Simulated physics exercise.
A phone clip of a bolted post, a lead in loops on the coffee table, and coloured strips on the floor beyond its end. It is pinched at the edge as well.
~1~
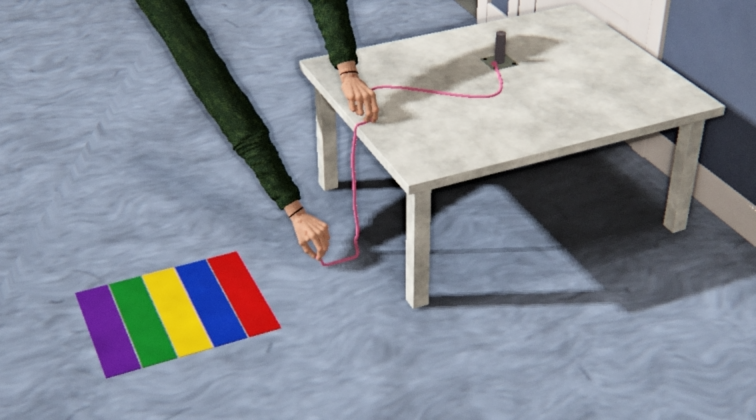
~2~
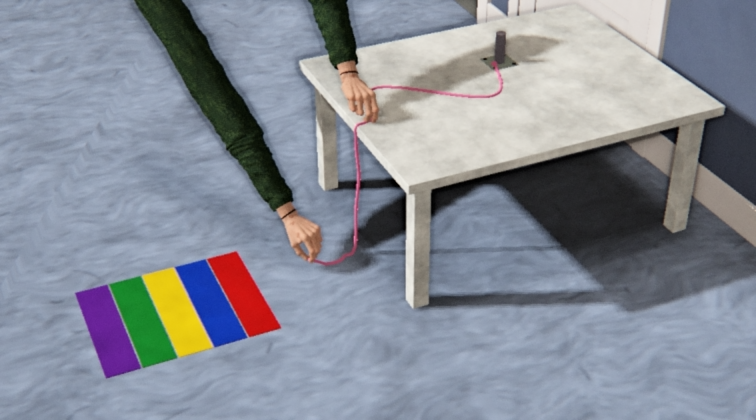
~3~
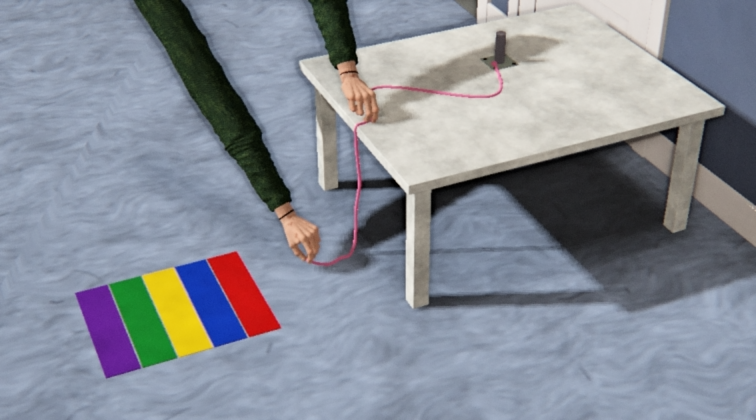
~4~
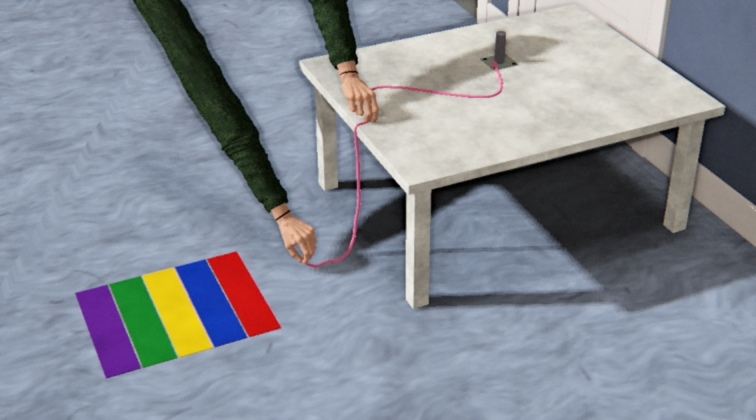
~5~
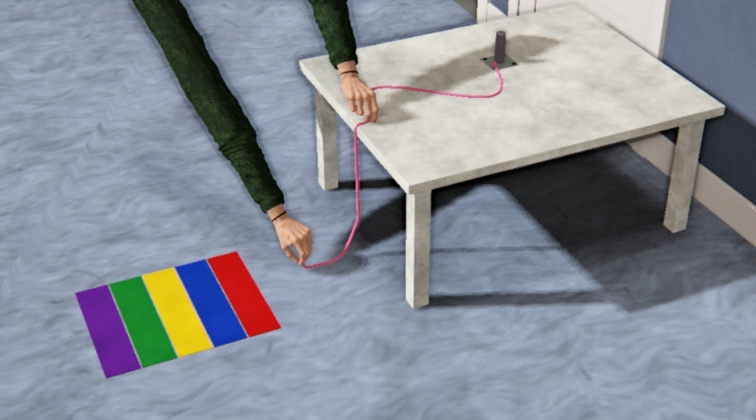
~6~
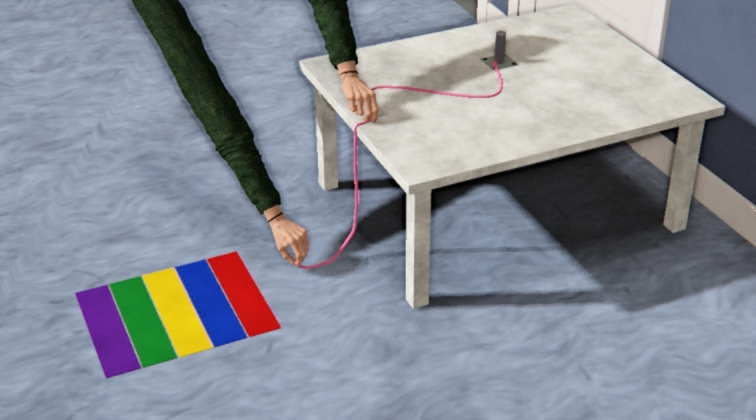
A person in dark green sleeves pinched a pink cord at the table's edge with one hand, while the other slowly drew its hanging end slightly left, near the coloured strips on the floor.
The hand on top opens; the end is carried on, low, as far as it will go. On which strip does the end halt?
The purple one.
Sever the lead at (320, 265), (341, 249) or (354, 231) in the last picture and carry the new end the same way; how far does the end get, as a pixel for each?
The places are (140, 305), (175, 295) and (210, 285).
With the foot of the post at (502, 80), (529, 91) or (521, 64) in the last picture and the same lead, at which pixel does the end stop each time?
The places are (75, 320), (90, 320) and (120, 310).
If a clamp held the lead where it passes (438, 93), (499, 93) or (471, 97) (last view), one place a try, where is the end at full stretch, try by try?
Near (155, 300), (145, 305) and (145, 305).
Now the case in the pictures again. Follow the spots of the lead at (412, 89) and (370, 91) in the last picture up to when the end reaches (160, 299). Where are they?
About (367, 105), and the other about (341, 134).
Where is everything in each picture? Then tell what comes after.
In the first picture, end (317, 257); red (257, 318); blue (223, 327); yellow (189, 337); green (154, 347); purple (117, 357).
In the second picture, end (309, 259); lead through (501, 79) (457, 95) (383, 87) (372, 120) (359, 177) (356, 239).
In the third picture, end (307, 260).
In the fourth picture, end (303, 261); lead through (501, 79) (457, 95) (383, 87) (372, 120) (358, 177) (353, 240).
In the fifth picture, end (300, 262).
In the sixth picture, end (296, 263); lead through (501, 79) (457, 95) (383, 87) (372, 120) (356, 178) (347, 242).
Soon after, end near (160, 299); over yellow.
After that, end near (122, 309); over green.
At the stop, end near (98, 316); over purple. It halts on the purple strip.
